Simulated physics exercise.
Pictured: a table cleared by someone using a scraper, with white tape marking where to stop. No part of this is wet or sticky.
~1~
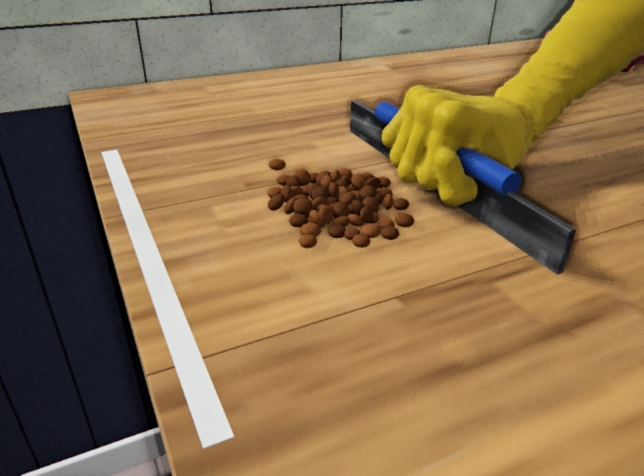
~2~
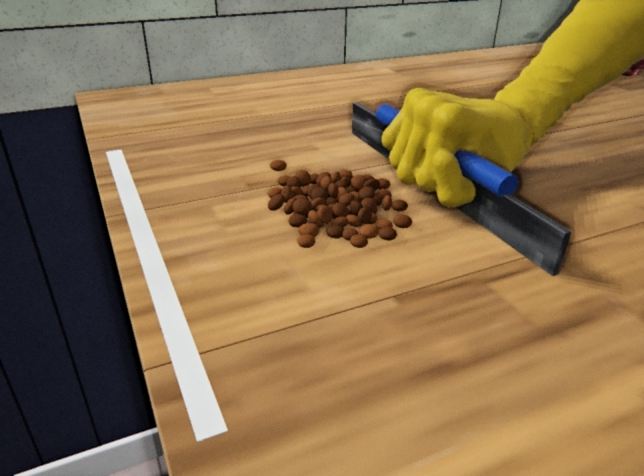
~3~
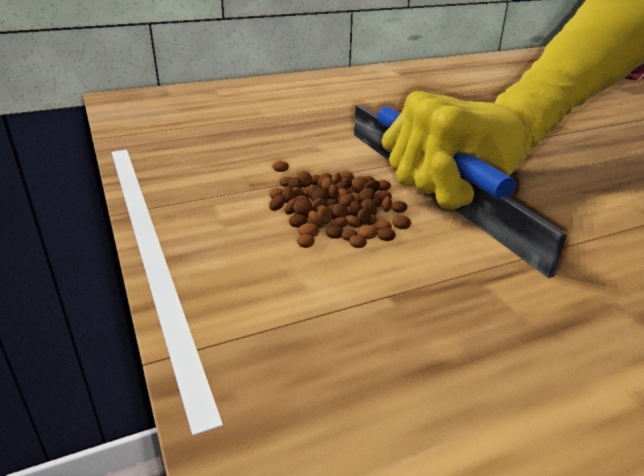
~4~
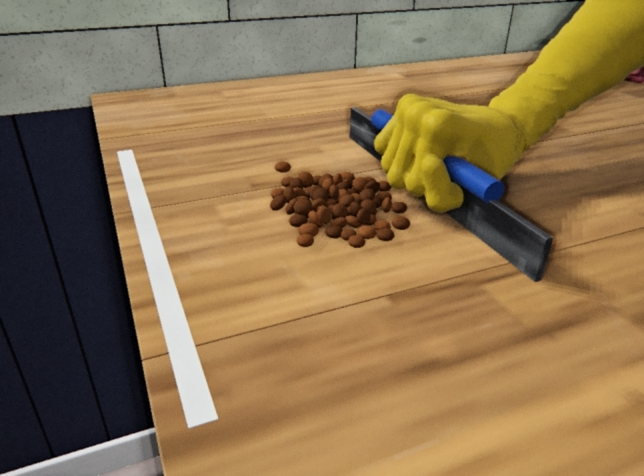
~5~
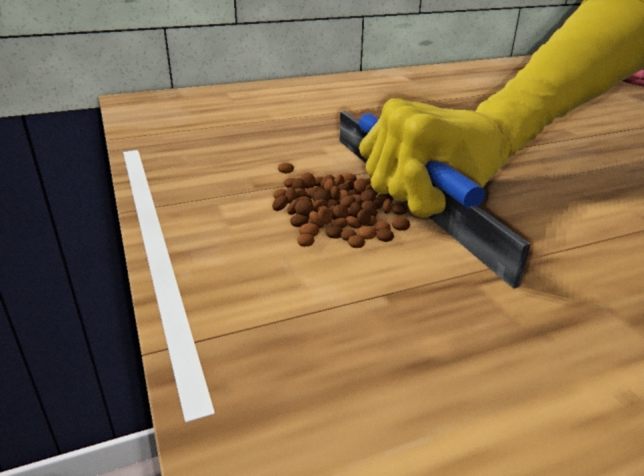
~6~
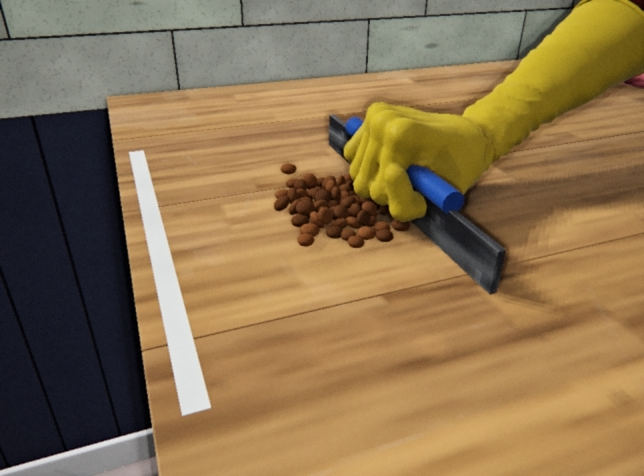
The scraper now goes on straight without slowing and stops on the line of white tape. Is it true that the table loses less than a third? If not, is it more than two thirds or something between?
False, more than two thirds.
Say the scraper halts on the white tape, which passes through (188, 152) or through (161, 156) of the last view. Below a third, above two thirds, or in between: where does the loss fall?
Try 1 - under a third; try 2 - between a third and two thirds.
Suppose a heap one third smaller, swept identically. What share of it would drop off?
80 %, about.
Just after the last frame, scraper still moving, near (273, 184); heap all on the table, its front near (187, 247).
A moment on, scraper stopped at the white tape; heap the larger part over the edge.
When it is over, scraper stopped at the white tape; heap the larger part over the edge.
